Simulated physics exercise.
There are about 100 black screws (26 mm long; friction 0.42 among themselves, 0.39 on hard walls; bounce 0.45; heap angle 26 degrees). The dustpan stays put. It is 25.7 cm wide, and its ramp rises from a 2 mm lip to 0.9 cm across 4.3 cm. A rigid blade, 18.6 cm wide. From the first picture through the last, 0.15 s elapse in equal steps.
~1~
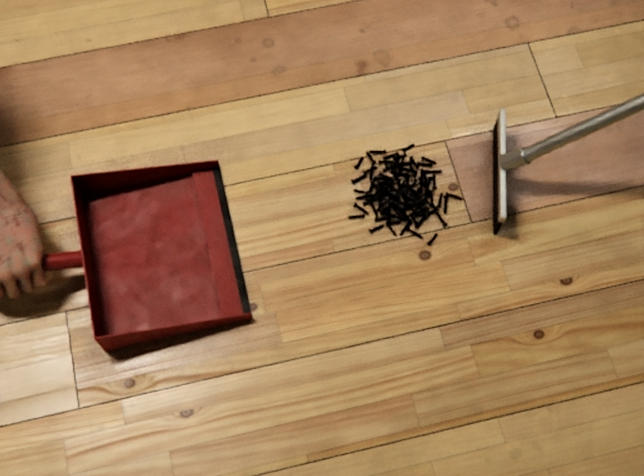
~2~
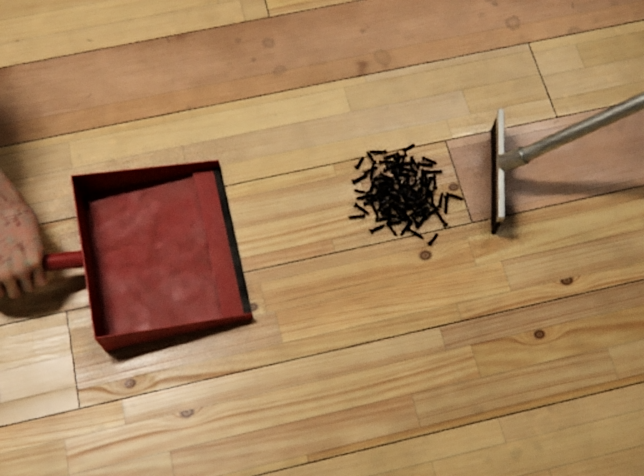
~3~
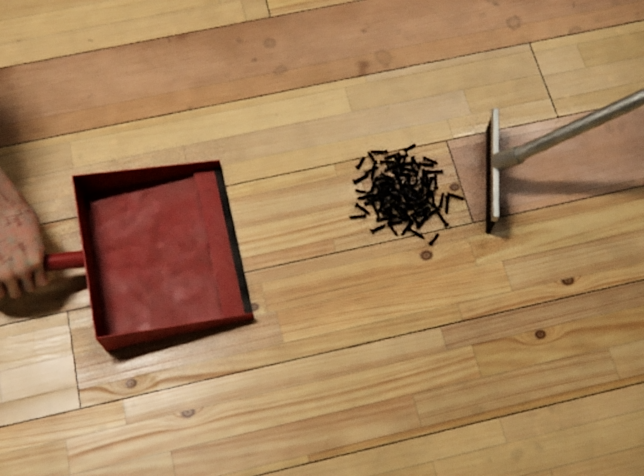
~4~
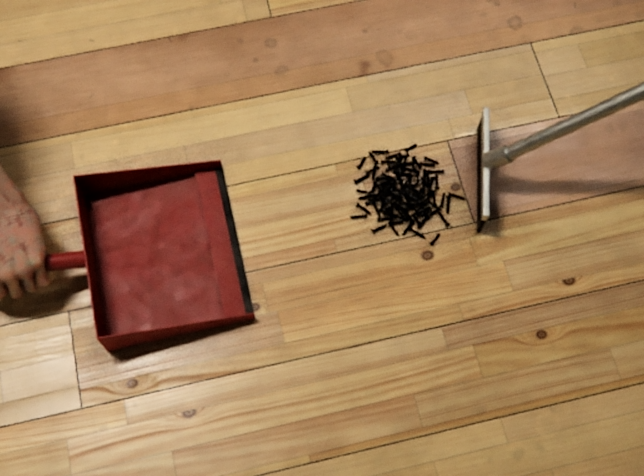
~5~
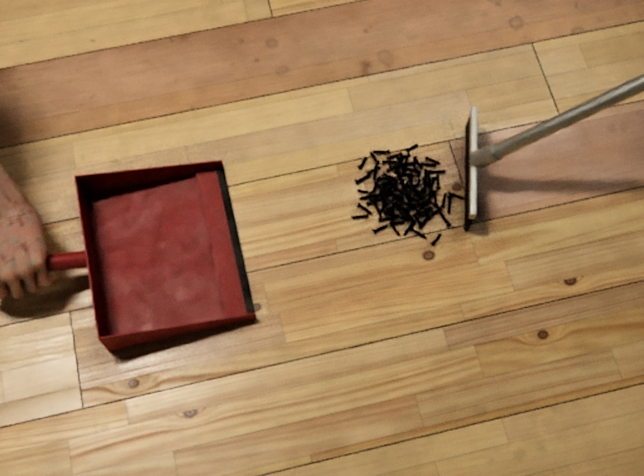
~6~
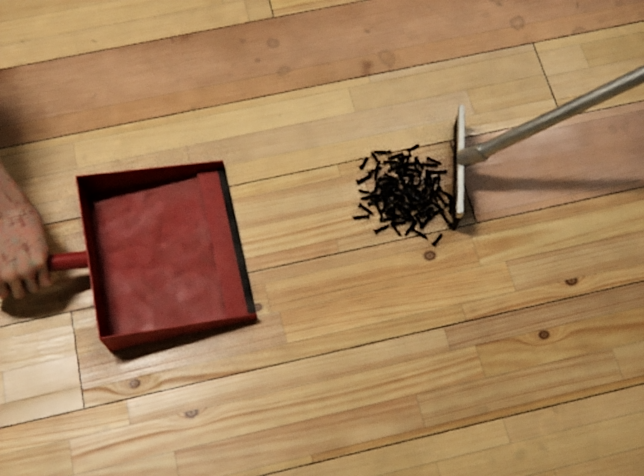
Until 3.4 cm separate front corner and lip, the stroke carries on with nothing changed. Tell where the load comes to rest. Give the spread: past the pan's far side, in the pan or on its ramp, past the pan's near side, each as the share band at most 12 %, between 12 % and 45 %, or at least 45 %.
Spread: Past the pan's far side between 12 % and 45 %, in the pan or on its ramp at most 12 %, past the pan's near side at most 12 %.
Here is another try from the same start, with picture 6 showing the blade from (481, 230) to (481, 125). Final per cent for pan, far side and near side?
Pan: 0, far side: 5, near side: 0.
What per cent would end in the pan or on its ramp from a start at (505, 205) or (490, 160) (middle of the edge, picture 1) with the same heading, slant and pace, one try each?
First try about 5 per cent, second about 5 per cent.
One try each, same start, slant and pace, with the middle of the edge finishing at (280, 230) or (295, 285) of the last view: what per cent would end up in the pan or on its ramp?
I'd expect around 5 percent, then around 0 percent.
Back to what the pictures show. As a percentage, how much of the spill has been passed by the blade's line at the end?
Roughly 20 per cent of it.
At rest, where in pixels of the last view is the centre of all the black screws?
Near (240, 175).
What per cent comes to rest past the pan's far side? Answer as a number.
About 40 %.
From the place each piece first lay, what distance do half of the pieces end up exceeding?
I'd put it near 26 cm.
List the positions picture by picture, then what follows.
Blade from (502, 219) to (501, 115), moved 0.0 cm, 0 of the pieces shifted so far; middle of the pieces at (402, 190); pan at (152, 258), in the first frame.
Blade from (500, 218) to (500, 115), moved 0.3 cm, 0 of the pieces shifted so far; middle of the pieces at (402, 190), in the second frame.
Blade from (495, 218) to (494, 114), moved 1.3 cm, 0 of the pieces shifted so far; middle of the pieces at (403, 190), in the third frame.
Blade from (485, 217) to (485, 113), moved 2.9 cm, 0 of the pieces shifted so far; middle of the pieces at (404, 190), in the fourth frame.
Blade from (472, 215) to (473, 112), moved 5.0 cm, 0 of the pieces shifted so far; middle of the pieces at (406, 190), in the fifth frame.
Blade from (459, 214) to (461, 111), moved 7.1 cm, 2 of the pieces shifted so far; middle of the pieces at (407, 191); pan at (157, 258), in the sixth frame.
Then, 0.22 s after the last picture, middle of the blade 21 cm from the lip; 0 % over the lip, far side 5 %, near side 0 %.
Then, 0.37 s after the last picture, middle of the blade 11 cm from the lip; 0 % over the lip, far side 20 %, near side 0 %.
Then, 0.66 s after the last picture, middle of the blade 6 cm from the lip; 10 % over the lip, far side 40 %, near side 0 %.
In the end, far side 40 %, pan 10 %, near side 0 %, in front of the lip or behind the blade 55 %.
